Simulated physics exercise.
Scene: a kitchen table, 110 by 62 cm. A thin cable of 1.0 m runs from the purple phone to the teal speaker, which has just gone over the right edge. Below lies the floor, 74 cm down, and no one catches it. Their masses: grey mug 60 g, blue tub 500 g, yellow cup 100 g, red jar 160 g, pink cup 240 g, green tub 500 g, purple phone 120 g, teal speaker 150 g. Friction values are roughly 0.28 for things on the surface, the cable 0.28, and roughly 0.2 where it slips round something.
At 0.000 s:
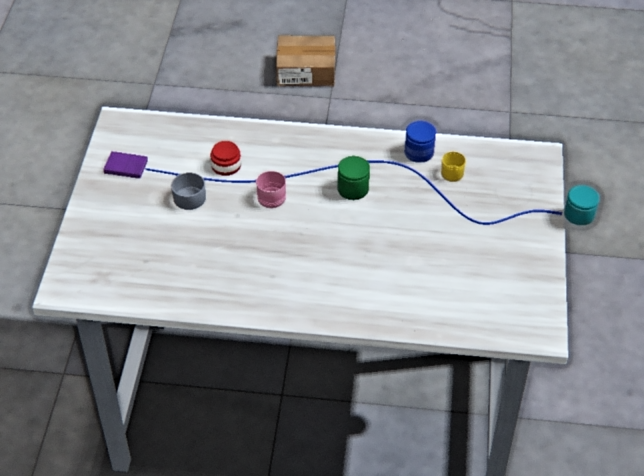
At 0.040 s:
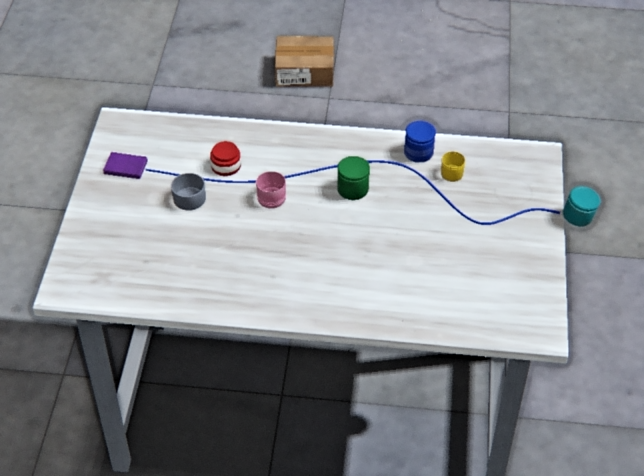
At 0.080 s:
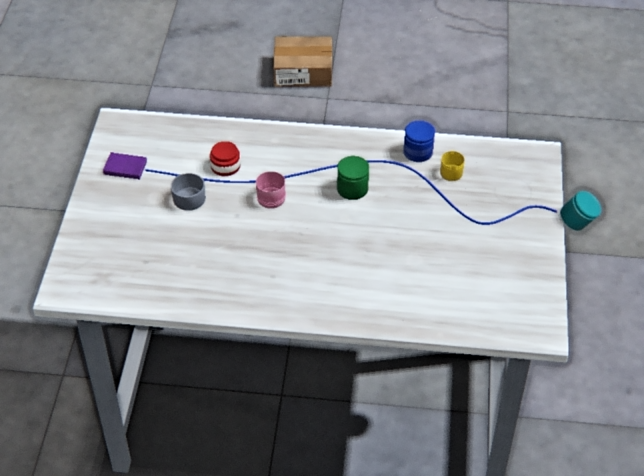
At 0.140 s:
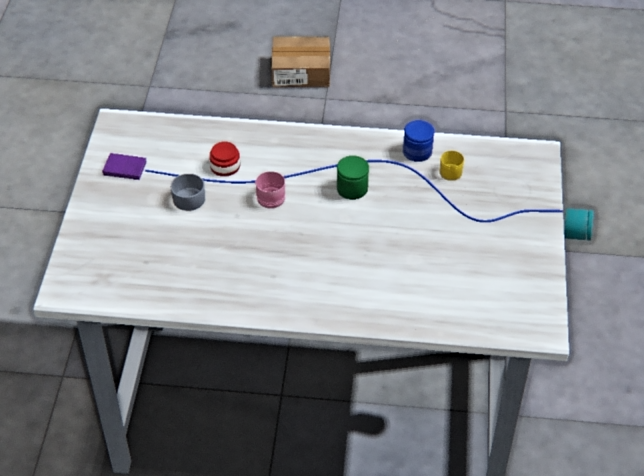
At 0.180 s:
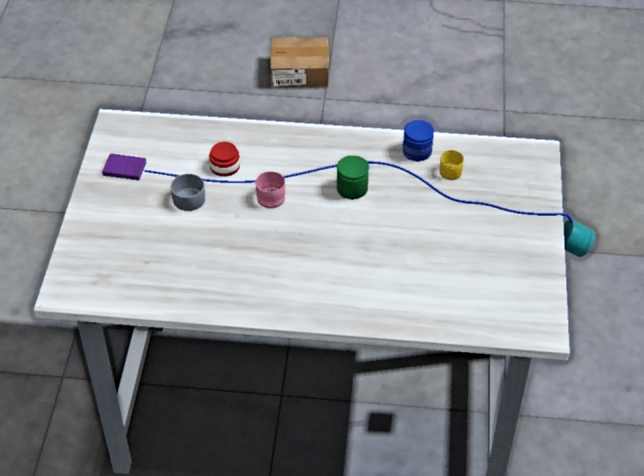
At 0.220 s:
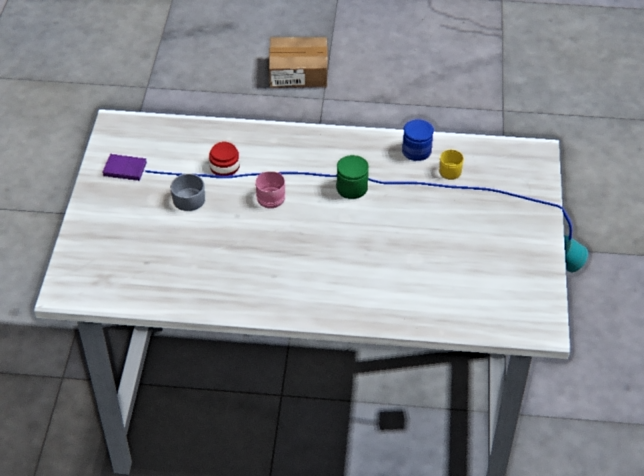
We see a white table holding a purple phone, cups, jars and tubs, with a blue cable running to a teal cylindrical object at the right edge; the object tilts and drops beside the edge, drawing the curved cable straighter.
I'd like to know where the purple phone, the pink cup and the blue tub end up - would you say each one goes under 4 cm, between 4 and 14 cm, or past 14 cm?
The purple phone ends up well away from its start. The pink cup ends up close to its start. The blue tub ends up close to its start.
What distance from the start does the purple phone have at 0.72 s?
Approx. shift - purple phone 25 cm.
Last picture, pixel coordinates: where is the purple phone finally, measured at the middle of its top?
It comes to rest at about (385, 156).
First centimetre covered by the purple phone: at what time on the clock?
Purple phone: 0.26 s.
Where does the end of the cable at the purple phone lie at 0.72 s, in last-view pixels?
Close to (262, 180) in the last picture.
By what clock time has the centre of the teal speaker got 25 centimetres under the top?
Near 0.44 seconds.
By 0.5 s, the cable's tail end at (213, 173); purple phone 16 cm off its start, teal speaker over the edge.
By 0.7 s, the cable's tail end at (262, 180); purple phone 27 cm off its start, red jar 7 cm off its start, teal speaker over the edge.
By 1.0 s, the cable's tail end at (312, 175); purple phone 38 cm off its start at (291, 173), pink cup 1 cm off its start at (274, 183), red jar 7 cm off its start at (255, 143).
By 1.2 s, the cable's tail end at (360, 173); purple phone 51 cm off its start, pink cup 1 cm off its start, teal speaker over the edge.
By 2.4 s, the cable's tail end at (405, 160); purple phone 60 cm off its start at (385, 156), pink cup 1 cm off its start at (274, 183), blue tub 0 cm off its start at (420, 129), teal speaker over the edge.
